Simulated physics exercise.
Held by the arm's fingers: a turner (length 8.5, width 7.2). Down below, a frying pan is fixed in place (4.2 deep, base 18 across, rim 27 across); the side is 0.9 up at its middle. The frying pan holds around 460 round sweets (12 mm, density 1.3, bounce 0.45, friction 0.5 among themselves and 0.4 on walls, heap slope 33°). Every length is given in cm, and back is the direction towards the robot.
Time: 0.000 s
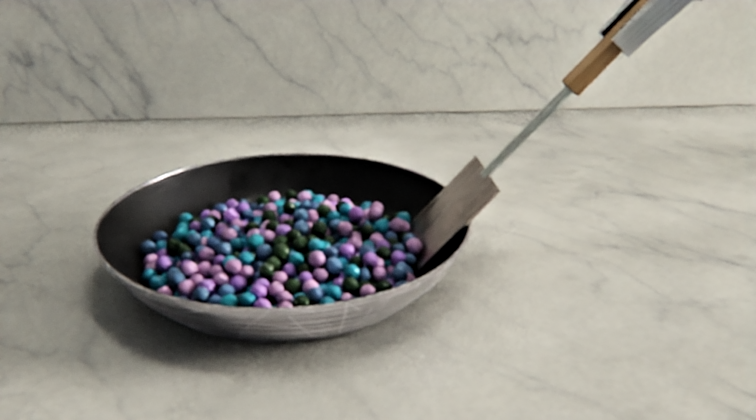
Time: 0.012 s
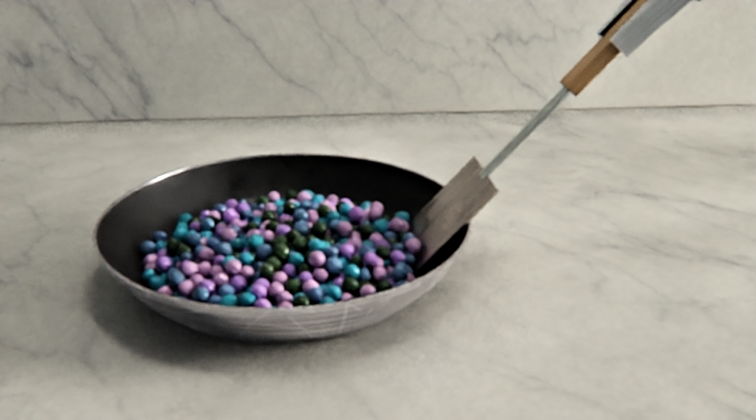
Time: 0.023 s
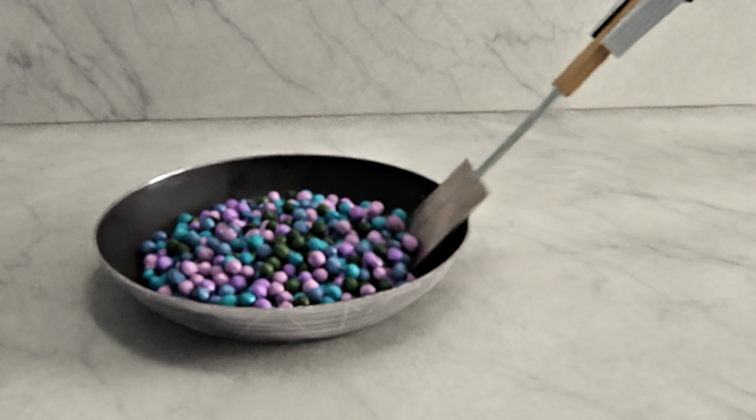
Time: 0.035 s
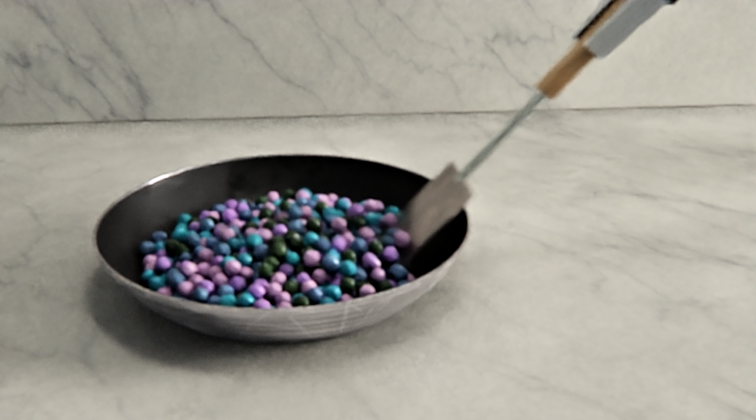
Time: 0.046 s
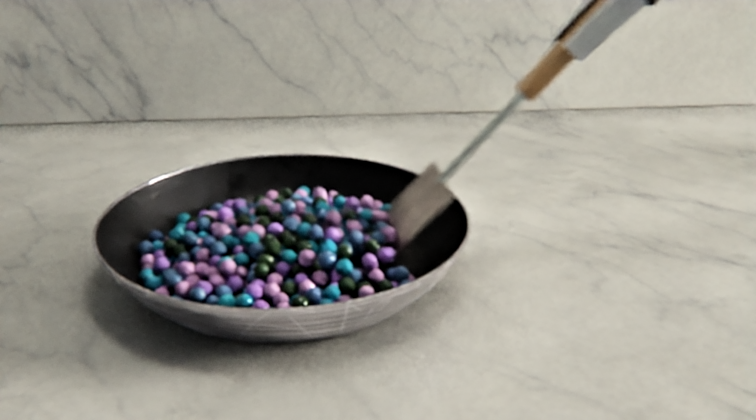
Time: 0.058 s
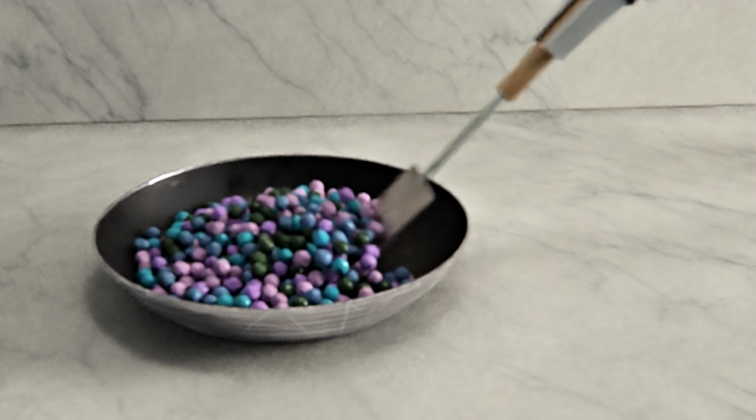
A spatula held by a robot arm's fingers started at the right side of a dark frying pan, then slid left, pushing some of the small purple, teal and dark green balls along with it.
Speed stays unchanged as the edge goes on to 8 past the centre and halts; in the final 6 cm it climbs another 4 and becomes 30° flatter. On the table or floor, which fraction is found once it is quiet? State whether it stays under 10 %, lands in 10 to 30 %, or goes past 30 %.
It lands in 10 to 30 %.
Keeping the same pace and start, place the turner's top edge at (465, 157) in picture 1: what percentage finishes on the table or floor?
Spill: Approx. 15 per cent.
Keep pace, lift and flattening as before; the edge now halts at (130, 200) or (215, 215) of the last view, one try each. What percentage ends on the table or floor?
About 25 and 10 per cent.
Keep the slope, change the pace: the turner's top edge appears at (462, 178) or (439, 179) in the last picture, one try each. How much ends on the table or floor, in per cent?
Around 0 per cent, then around 10 per cent.
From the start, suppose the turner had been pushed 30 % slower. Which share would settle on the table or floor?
10 per cent, about.
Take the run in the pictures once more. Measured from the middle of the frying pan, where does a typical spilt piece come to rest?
About 36 centimetres.
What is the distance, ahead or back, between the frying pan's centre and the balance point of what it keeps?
Ahead of centre, near 3.5 centimetres.
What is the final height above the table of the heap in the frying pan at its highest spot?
Close to 4.5 centimetres high.
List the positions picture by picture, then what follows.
In the first frame, the turner top edge at (488, 172), sloping 48°; upper third of the load around (294, 241), from x 150 to 415, top at y 195; 459 in the frying pan.
In the second frame, the turner top edge at (486, 173), sloping 48°; upper third of the load around (295, 241), from x 150 to 415, top at y 195.
In the third frame, the turner top edge at (478, 175), sloping 48°; upper third of the load around (299, 238), from x 150 to 410, top at y 195.
In the fourth frame, the turner top edge at (462, 177), sloping 48°; upper third of the load around (303, 237), from x 145 to 410, top at y 195.
In the fifth frame, the turner top edge at (443, 179), sloping 48°; upper third of the load around (304, 233), from x 145 to 405, top at y 195.
In the sixth frame, the turner top edge at (423, 179), sloping 48°; upper third of the load around (302, 229), from x 140 to 405, top at y 190; 459 in the frying pan.
After 0.09 s, sloping 48°, highest piece 7 above the table; 459 in the frying pan.
After 0.12 s, sloping 41°, highest piece 9 above the table; 459 in the frying pan.
After 0.34 s, sloping 18°, highest piece 5 above the table; 378 in the frying pan, 76 on the table or floor, 5 on the blade or in flight.
After 1.39 s, sloping 18°, highest piece 4 above the table; 377 in the frying pan, 82 on the table or floor.
In the end, 377 in the frying pan, 82 on the table or floor. That is 18 % on the table or floor.
